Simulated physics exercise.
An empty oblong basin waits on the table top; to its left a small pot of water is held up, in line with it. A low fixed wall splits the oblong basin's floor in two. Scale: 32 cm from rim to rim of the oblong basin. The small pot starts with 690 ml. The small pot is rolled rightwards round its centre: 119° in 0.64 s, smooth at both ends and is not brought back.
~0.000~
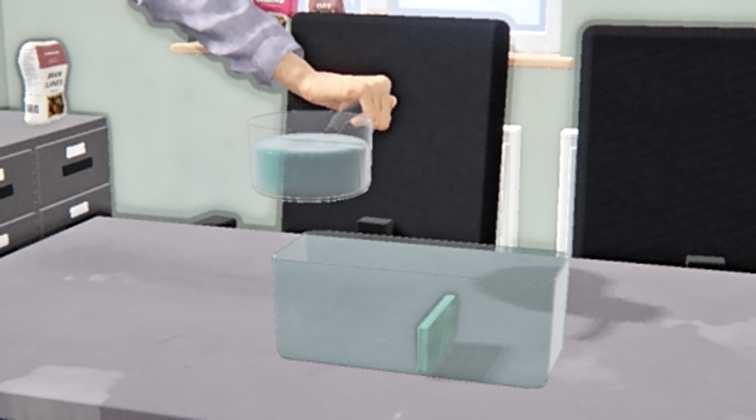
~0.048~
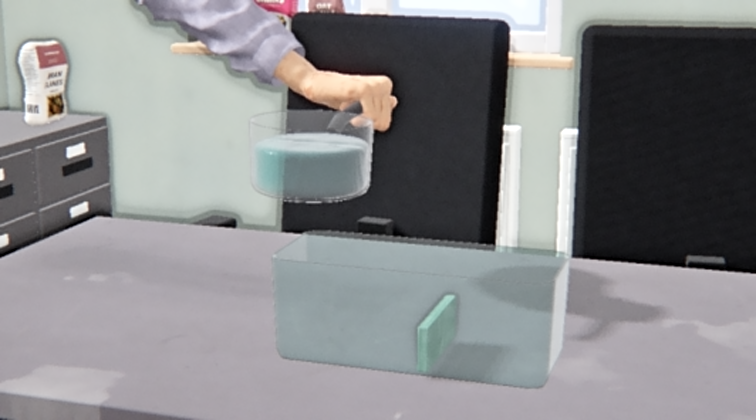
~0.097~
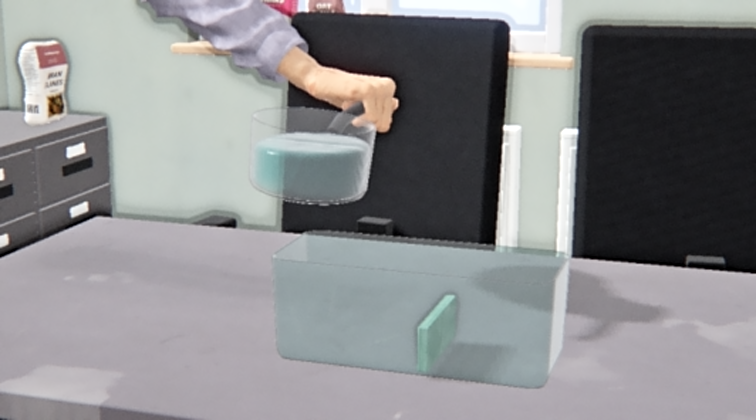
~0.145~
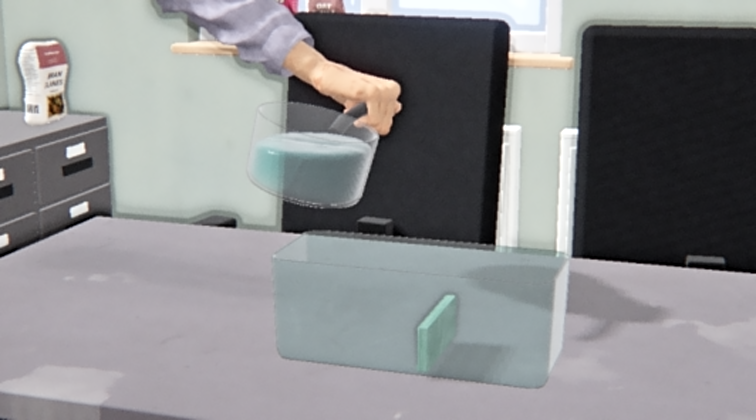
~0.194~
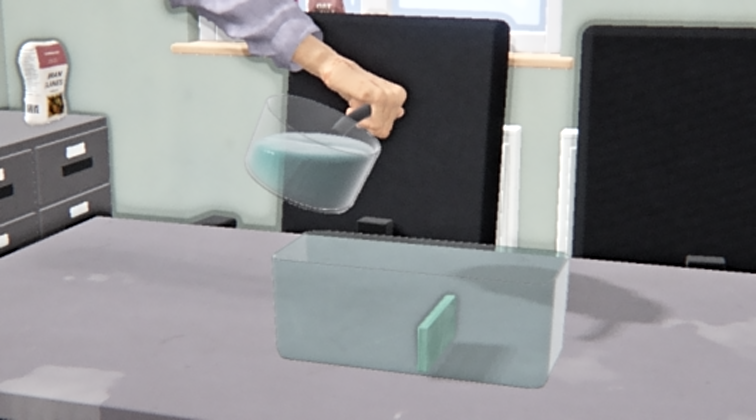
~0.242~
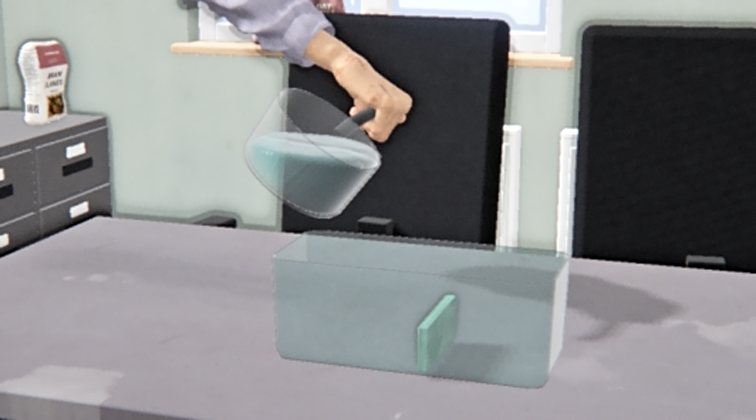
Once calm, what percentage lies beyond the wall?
The far part has some 8 per cent.
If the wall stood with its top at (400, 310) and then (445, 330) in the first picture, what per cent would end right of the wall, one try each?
First 40, then 25 per cent.
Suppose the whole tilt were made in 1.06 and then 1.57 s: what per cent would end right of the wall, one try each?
First 5, then 10 per cent.
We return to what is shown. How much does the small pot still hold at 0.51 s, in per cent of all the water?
About 22 per cent.
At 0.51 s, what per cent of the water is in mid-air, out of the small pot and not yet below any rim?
Near 30 in a hundred.
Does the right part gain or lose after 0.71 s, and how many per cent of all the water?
It goes up by about 5.
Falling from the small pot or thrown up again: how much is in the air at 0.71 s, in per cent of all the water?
Some 7 per cent.
Then, 0.51 s in, the tilt is 107° and 22 per cent is still to pour, 48 is left of the wall and 0 right of it.
Then, 0.71 s in, the tilt is 119° and 2 per cent is still to pour, 88 is left of the wall and 2 right of it.
Then, 0.92 s in, the tilt is 119° and 0 per cent is still to pour, 89 is left of the wall and 7 right of it.
Then, 1.14 s in, the tilt is 119° and 0 per cent is still to pour, 89 is left of the wall and 7 right of it.
Finally, 89 per cent lies left of the wall, 8 right of it and 3 outside.
